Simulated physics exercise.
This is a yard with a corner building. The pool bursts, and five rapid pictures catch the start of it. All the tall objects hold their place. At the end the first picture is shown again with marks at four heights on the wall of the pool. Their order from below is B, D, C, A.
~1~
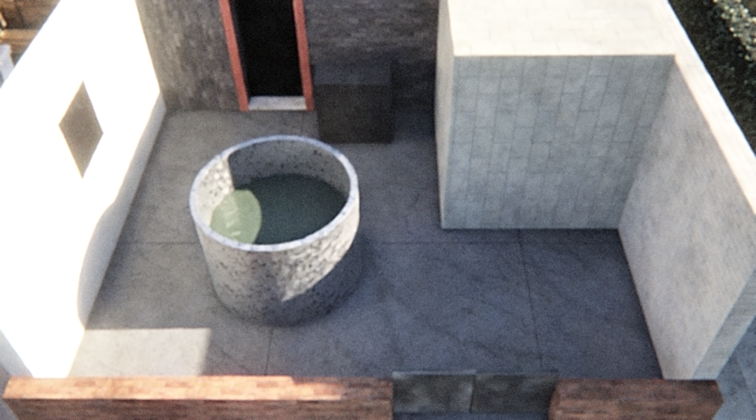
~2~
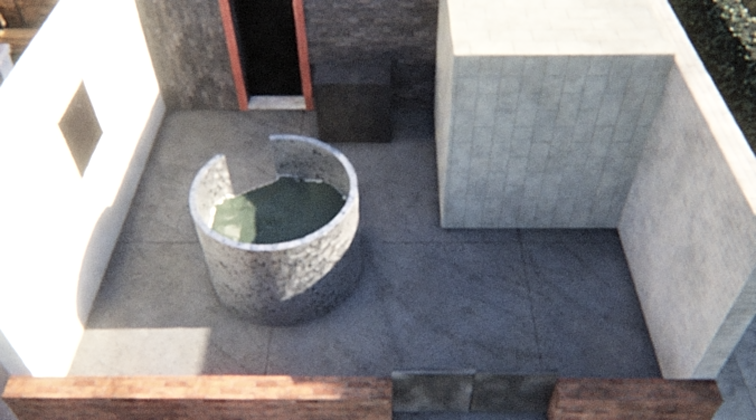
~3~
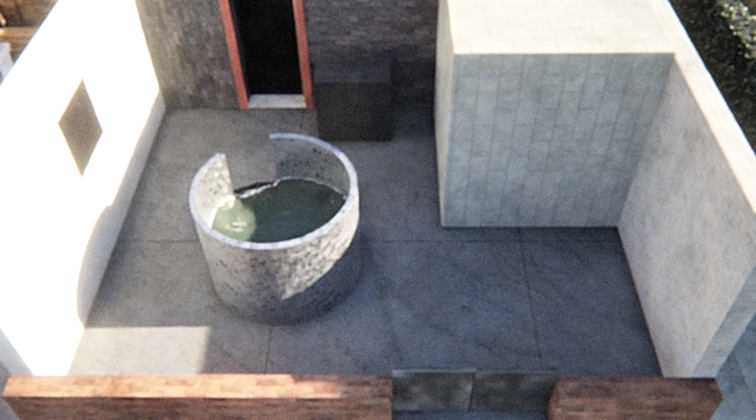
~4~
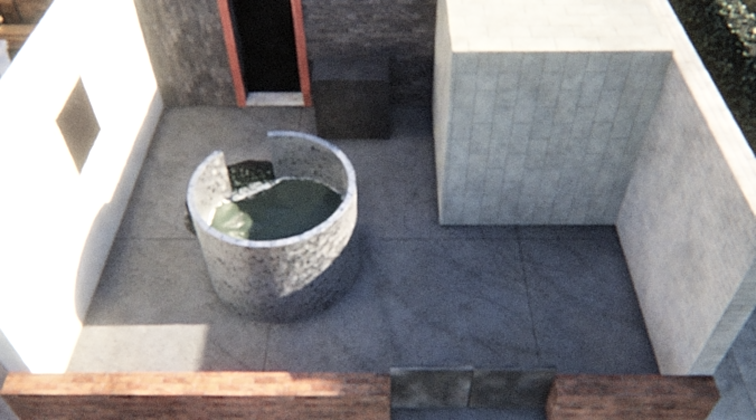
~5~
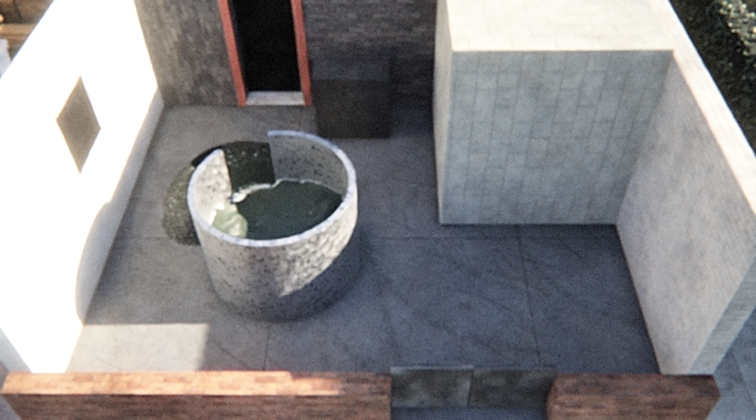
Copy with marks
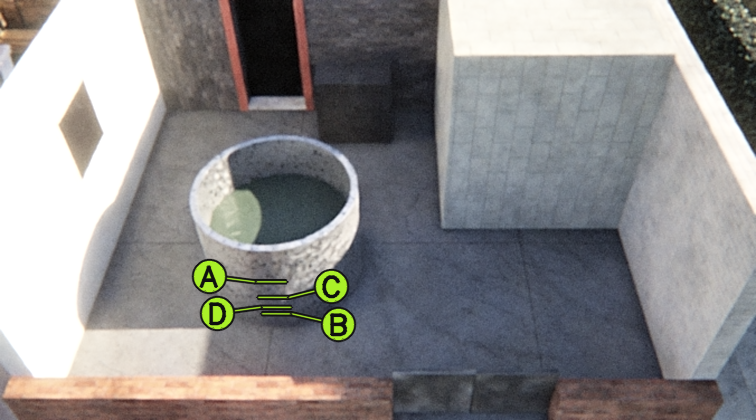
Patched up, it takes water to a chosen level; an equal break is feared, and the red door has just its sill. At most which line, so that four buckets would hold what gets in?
Take D.
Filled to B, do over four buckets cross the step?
No.
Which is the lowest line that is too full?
That would be C.
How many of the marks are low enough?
Two of them.
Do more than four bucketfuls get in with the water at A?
Yes, that goes wrong.
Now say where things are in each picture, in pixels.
The first picture shows water in the pool at rest, its middle at (280, 223); foot of the red doorway at (278, 109); shut gate at (474, 375).
In the second picture, water covers 1 % of the ground, its front hidden from here.
In the third picture, water covers 3 % of the ground, its front hidden from here.
In the fourth picture, water covers 6 % of the ground, its front hidden from here.
In the fifth picture, 11 % of the ground under water, visible out to (183, 180).
In lime, A at (270, 281); B at (277, 313); C at (273, 297); D at (275, 307); from the bottom up B, D, C, A.
Choosing A, dozens of bucketfuls pour in.
Choosing B, nothing gets over.
Choosing C, about 9 bucketfuls get in.
Choosing D, a bucket or two gets in.
